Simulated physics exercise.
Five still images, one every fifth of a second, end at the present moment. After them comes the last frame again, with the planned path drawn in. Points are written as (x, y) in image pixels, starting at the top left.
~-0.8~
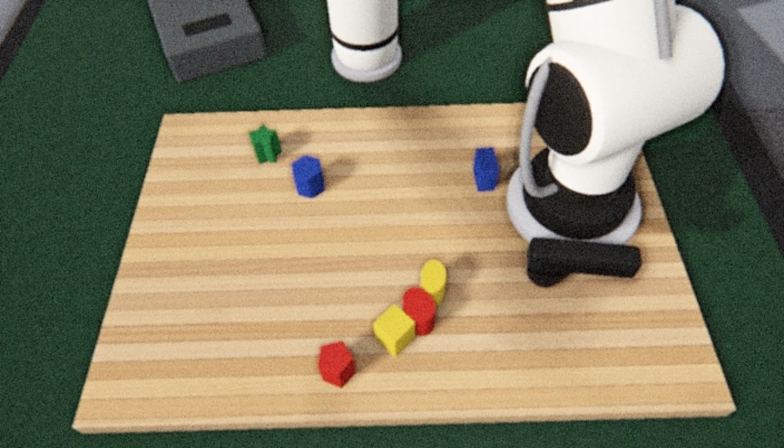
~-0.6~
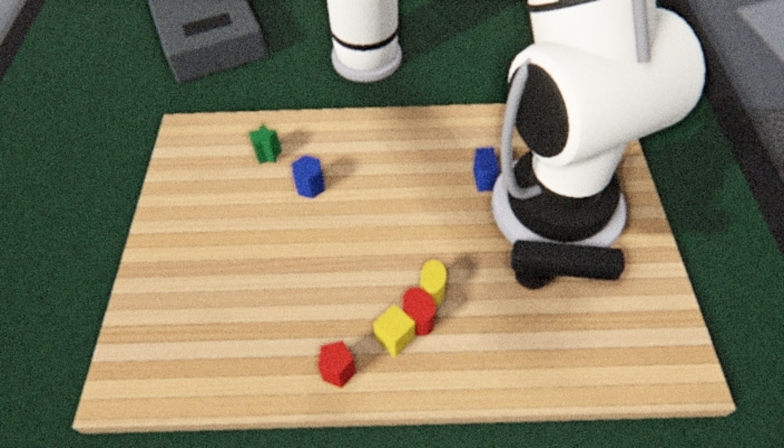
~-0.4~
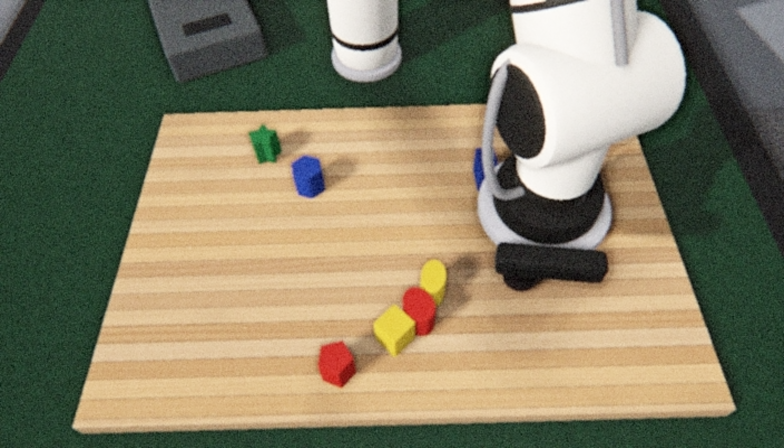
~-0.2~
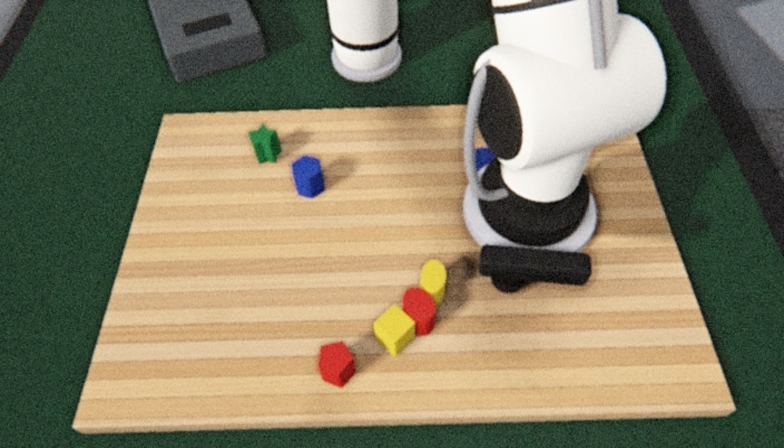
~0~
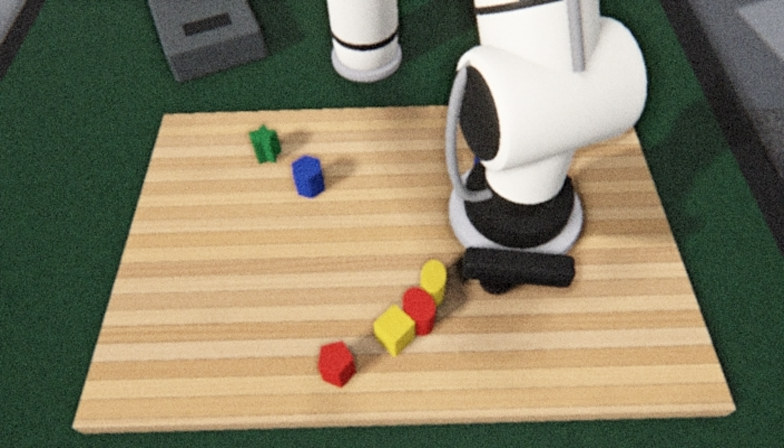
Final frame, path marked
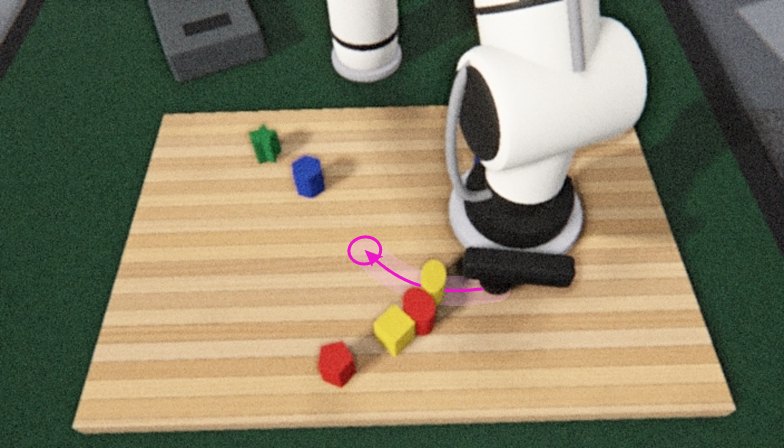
The clip opens on a wooden board holding small red, yellow, blue and green blocks, with a white robot arm over its right side. The arm slides steadily left a short way, passing in front of a blue block and nearing the yellow oval block, while the blocks stay still.
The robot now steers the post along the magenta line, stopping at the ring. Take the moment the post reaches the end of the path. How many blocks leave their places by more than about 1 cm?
That push would leave one block displaced by more than about 1 cm.
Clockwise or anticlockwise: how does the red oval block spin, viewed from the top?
It makes a counterclockwise turn.
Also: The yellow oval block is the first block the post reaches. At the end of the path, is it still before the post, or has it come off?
As far as I can tell, the yellow oval block has dropped away to the side or behind.
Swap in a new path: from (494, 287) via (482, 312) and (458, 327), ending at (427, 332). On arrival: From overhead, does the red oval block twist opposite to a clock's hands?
No, that is not what happens.
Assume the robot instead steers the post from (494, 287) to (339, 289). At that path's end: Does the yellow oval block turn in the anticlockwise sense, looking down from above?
The answer is yes.
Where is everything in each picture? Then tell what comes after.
Post tip at (543, 274); block tops, yellow square at (394, 323); red oval block at (419, 303); yellow oval block at (434, 275), in the first picture.
Post at (531, 276); blocks unchanged, in the second picture.
Post at (519, 278); blocks unchanged, in the third picture.
Post at (507, 279); blocks unchanged, in the fourth picture.
Post at (496, 281); yellow square at (394, 323); red oval block at (419, 303); yellow oval block at (434, 275), in the fifth picture.
Path on the board, from (494, 287) via (445, 290) and (400, 277), ending at (365, 250).
On the path given first. One third of the way, post at (446, 284); red oval block at (415, 305), turned 15° anticlockwise; yellow oval block at (417, 275), turned 15° anticlockwise.
Two thirds of the way, post at (399, 271); yellow square at (392, 326); red oval block at (414, 305), turned 20° anticlockwise; yellow oval block at (374, 275), turned 65° anticlockwise.
At the end, post at (364, 244); yellow square at (392, 326); red oval block at (414, 305), turned 20° anticlockwise; yellow oval block at (372, 275), turned 65° anticlockwise.
